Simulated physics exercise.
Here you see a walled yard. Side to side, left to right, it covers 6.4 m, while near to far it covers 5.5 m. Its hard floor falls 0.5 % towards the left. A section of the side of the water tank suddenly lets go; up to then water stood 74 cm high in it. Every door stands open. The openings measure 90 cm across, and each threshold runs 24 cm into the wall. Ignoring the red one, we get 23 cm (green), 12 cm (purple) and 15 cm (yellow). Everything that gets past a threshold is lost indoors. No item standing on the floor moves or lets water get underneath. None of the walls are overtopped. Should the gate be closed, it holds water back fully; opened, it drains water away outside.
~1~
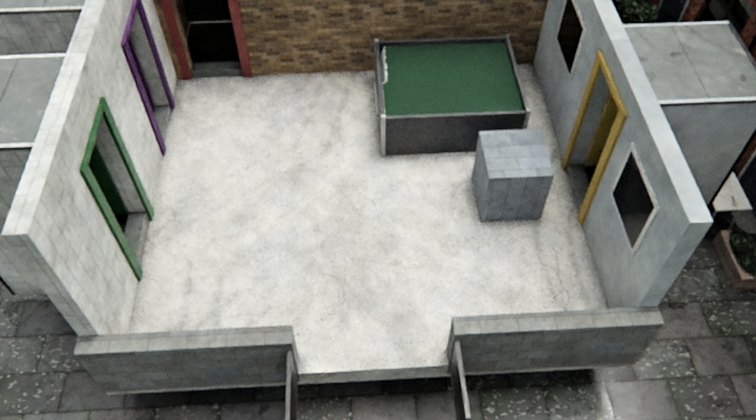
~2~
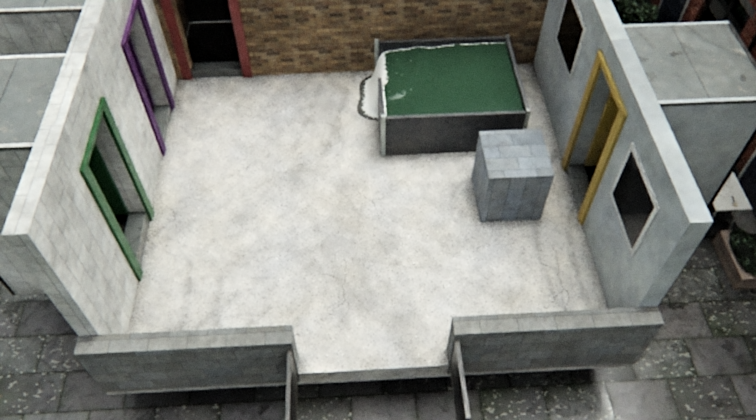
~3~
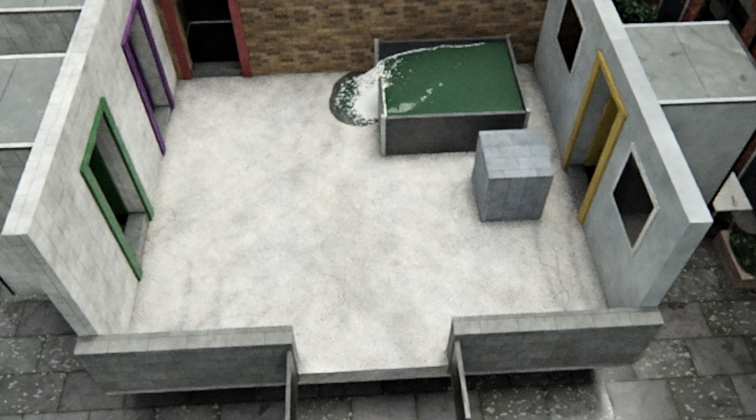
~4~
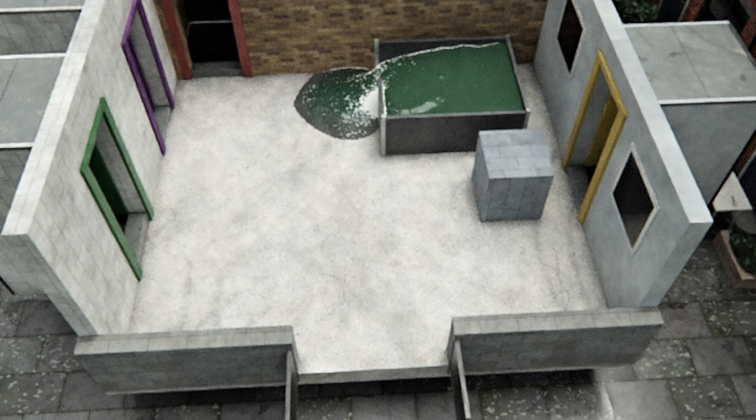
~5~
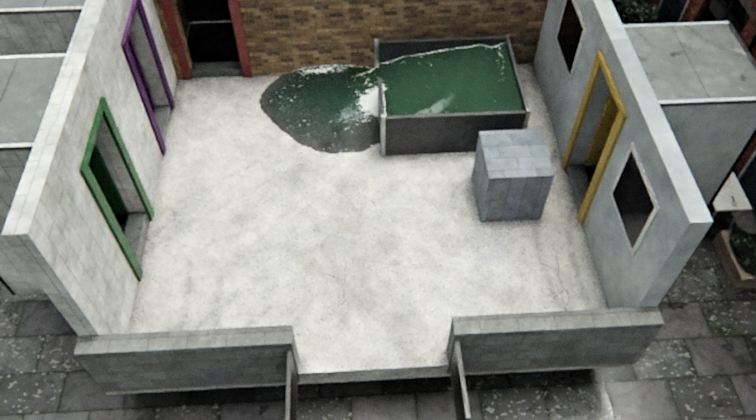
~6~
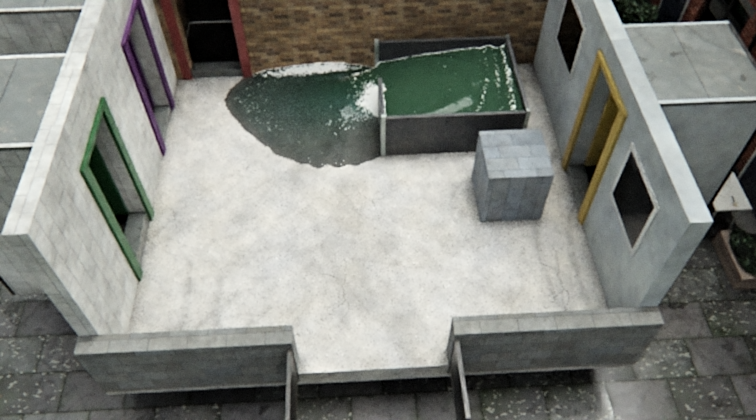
At the start, a tank of green water stands whole at the back of a walled yard, near a grey block. Water then pours out through the tank's left side onto the pale, dry floor, and the dark, foam-flecked pool spreads leftward and forward along the brick wall, still short of the red door.
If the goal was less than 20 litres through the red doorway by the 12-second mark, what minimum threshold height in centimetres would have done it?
A threshold of about 22 cm would have done it.
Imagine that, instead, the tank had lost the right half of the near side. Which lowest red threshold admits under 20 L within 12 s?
Then something near 7.0 cm.
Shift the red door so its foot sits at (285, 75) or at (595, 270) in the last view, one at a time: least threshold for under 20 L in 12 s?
You'd want roughly 14.0 cm there first, then roughly 6.5 cm.
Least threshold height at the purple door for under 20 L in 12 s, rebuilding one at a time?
I'd raise purple to close to 32 cm.
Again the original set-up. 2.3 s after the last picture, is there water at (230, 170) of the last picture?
At that moment it's submerged.
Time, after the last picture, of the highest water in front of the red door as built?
At roughly 3.0 s.
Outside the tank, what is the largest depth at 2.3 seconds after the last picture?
I'd estimate roughly 34 cm.
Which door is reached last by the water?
I'd say the yellow door.
Then, 0.7 s after the last picture water covers 25 % of the floor, deepest (46 cm) near (177, 82); 12 cm at the red door, 0 litres in over its 15 cm threshold.
Then, 2.3 s after the last picture water covers 40 % of the floor, deepest (34 cm) near (176, 89); 22 cm at the red door, 25 litres in over its 15 cm threshold.
Then, 11.3 s after the last picture water covers 100 % of the floor, deepest (11 cm) near (123, 365); 8 cm at the red door, 64 litres in over its 15 cm threshold.
At the red door as built, the water peaked near 22 cm, 3.1 s after the last picture.
With a threshold of 18.5 cm, 37 litres would have come in within the 12 s; with 25.5 cm, 11 litres. So under 20 litres takes about 22 cm.
